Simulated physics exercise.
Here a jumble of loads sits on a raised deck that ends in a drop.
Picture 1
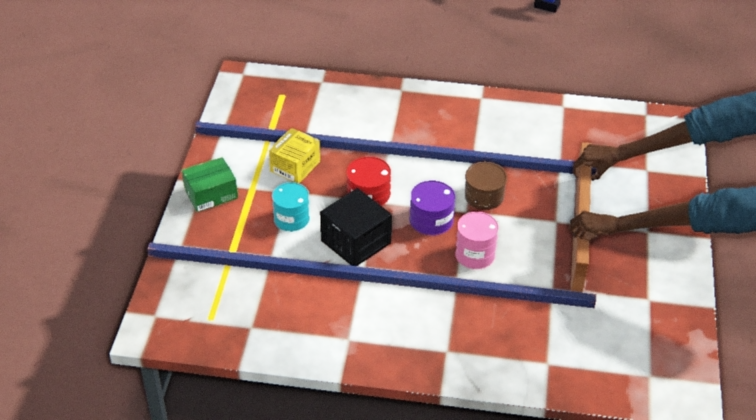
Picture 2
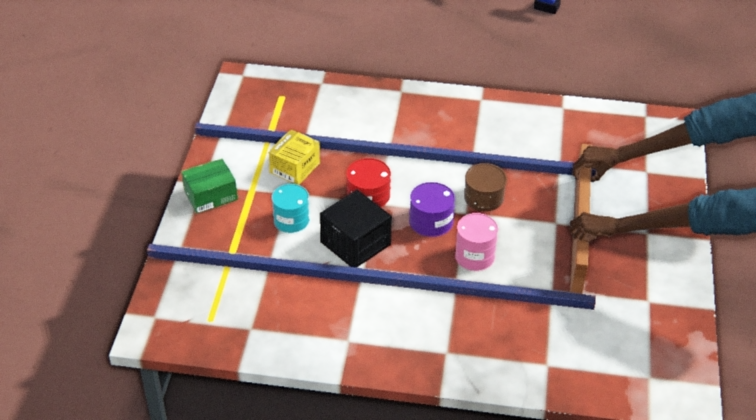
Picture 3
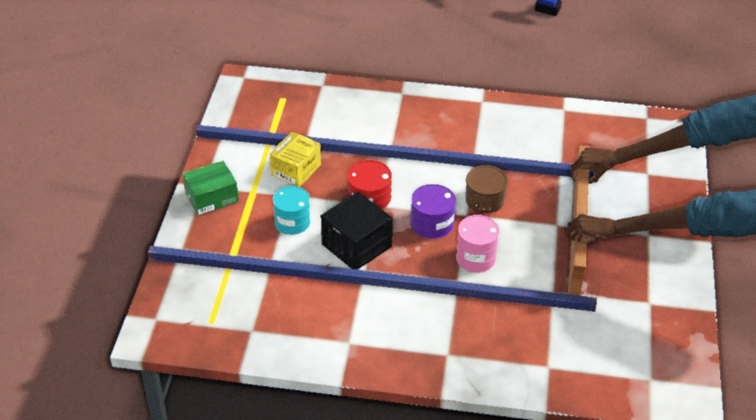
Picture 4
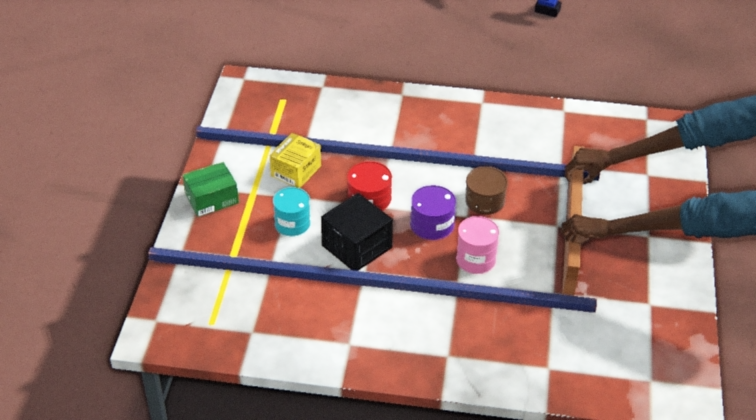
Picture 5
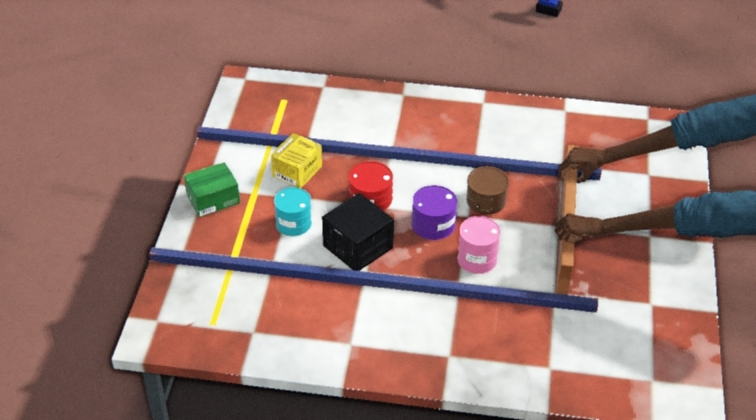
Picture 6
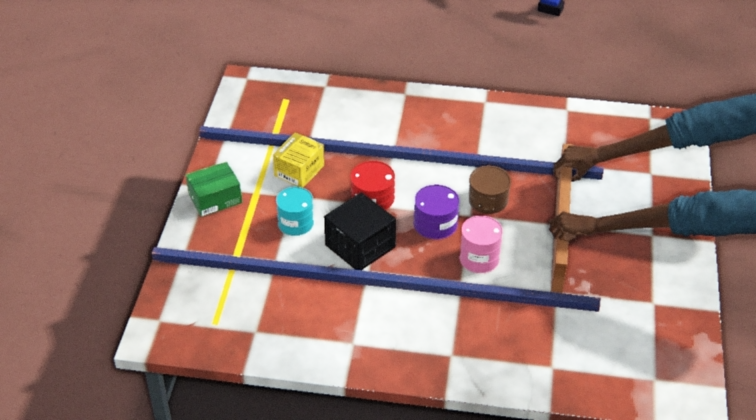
Two hands slide a wooden plank slightly left between blue rails, toward still canisters and boxes.
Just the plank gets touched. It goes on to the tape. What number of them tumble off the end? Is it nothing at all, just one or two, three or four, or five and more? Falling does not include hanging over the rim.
It is just one or two.
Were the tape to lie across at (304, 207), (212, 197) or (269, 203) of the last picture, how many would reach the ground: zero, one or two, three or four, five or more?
Place one: Not one; place two: Five or over; place three: 1 or 2.
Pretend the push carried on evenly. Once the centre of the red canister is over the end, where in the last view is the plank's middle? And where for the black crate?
Near (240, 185), then near (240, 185).
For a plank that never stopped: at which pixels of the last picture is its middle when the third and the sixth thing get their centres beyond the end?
I'd put the first at about (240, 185) and the next at about (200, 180).
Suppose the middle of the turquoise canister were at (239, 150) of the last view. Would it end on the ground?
It goes off the edge.
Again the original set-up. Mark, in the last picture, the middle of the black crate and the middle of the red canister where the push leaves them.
You'll find the first one at (178, 213) and the second at (201, 172).
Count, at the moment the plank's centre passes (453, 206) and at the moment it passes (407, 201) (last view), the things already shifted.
At the first spot 3, then 5.
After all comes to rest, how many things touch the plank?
It is in contact with 3.
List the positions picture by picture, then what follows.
Green box (210, 184); yellow box (295, 156); turquoise canister (291, 207); plank (582, 217); tape (250, 197), in the first picture.
Yellow box (294, 157); pink canister (476, 242), in the second picture.
Turquoise canister (292, 211); red canister (370, 186), in the third picture.
Green box (211, 189); plank (573, 220), in the fourth picture.
Yellow box (297, 161); purple canister (434, 212), in the fifth picture.
Green box (214, 189); yellow box (299, 160); turquoise canister (295, 211); plank (562, 218); tape (254, 202), in the sixth picture.
A little later, none off yet; green box at rest near (214, 189); yellow box at rest near (299, 160); turquoise canister at rest near (295, 211).
Next, none off yet; green box at rest near (214, 189); yellow box shifted a little near (288, 156); turquoise canister shifted about its own width near (251, 203).
When it is over, the number that fall off is one or two; down, turquoise canister and green box.
